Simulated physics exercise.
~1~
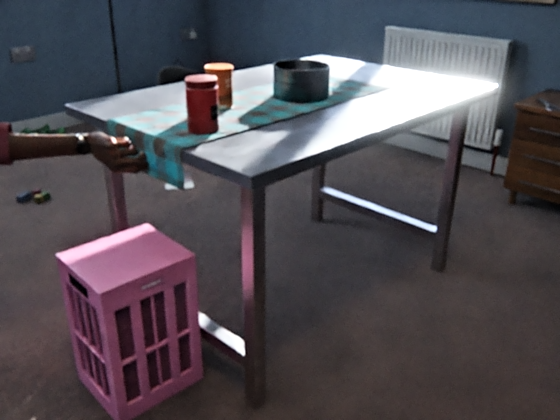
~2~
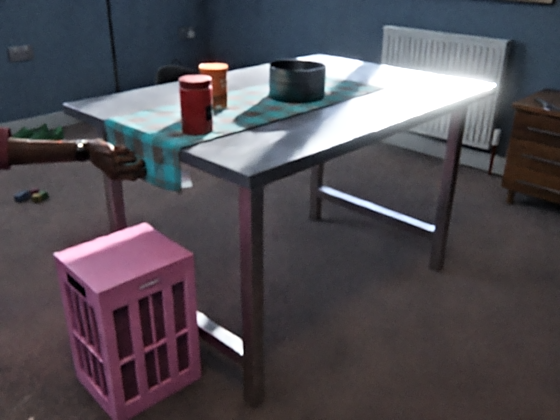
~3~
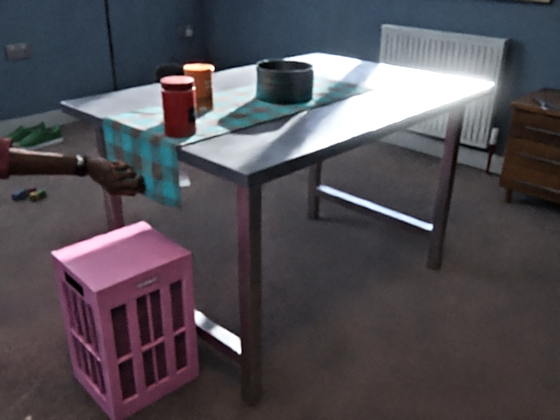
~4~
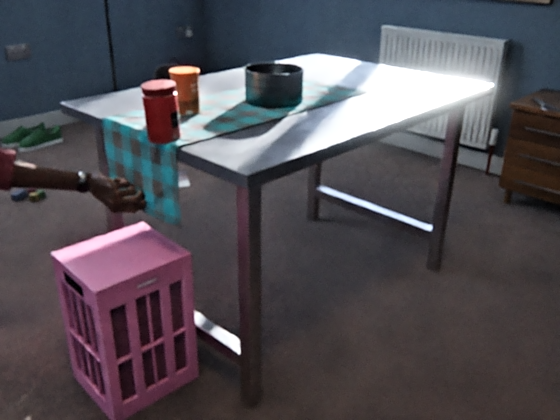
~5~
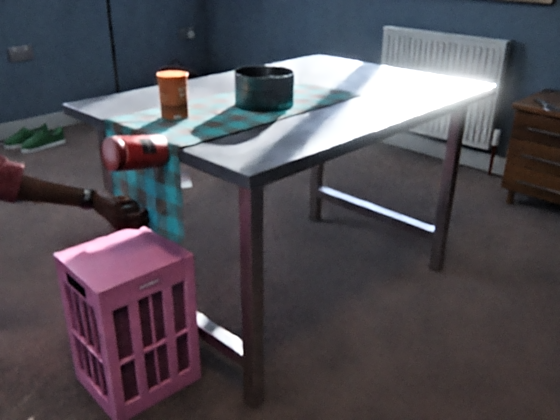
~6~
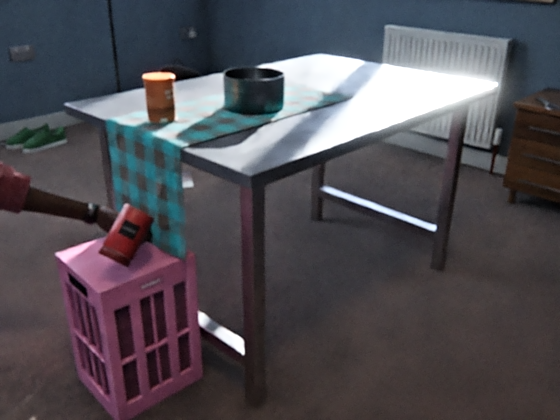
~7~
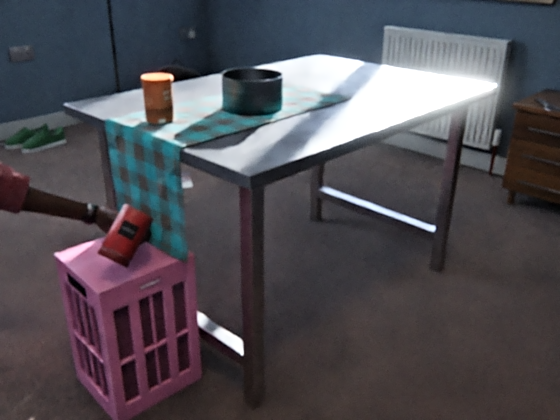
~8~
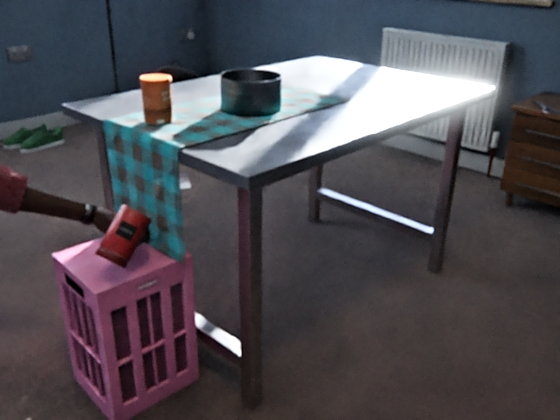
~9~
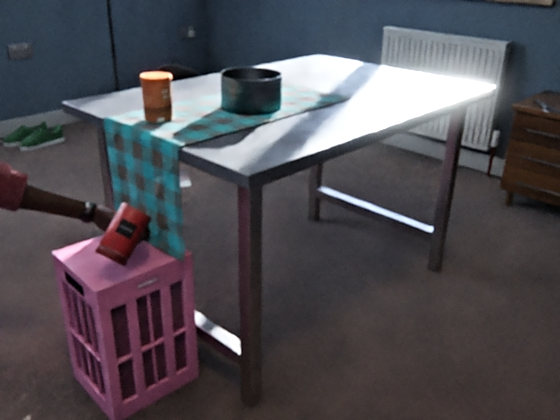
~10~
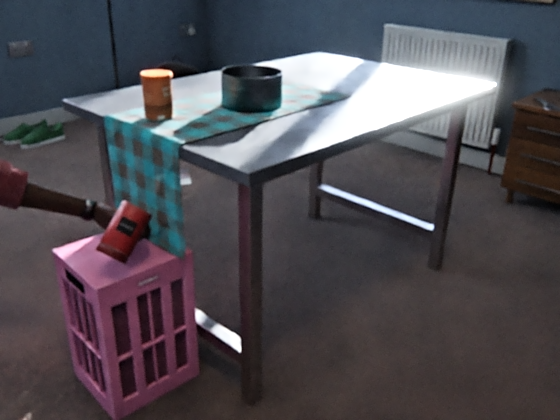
A hand draws the turquoise runner down, tipping the red jar onto the pink crate.
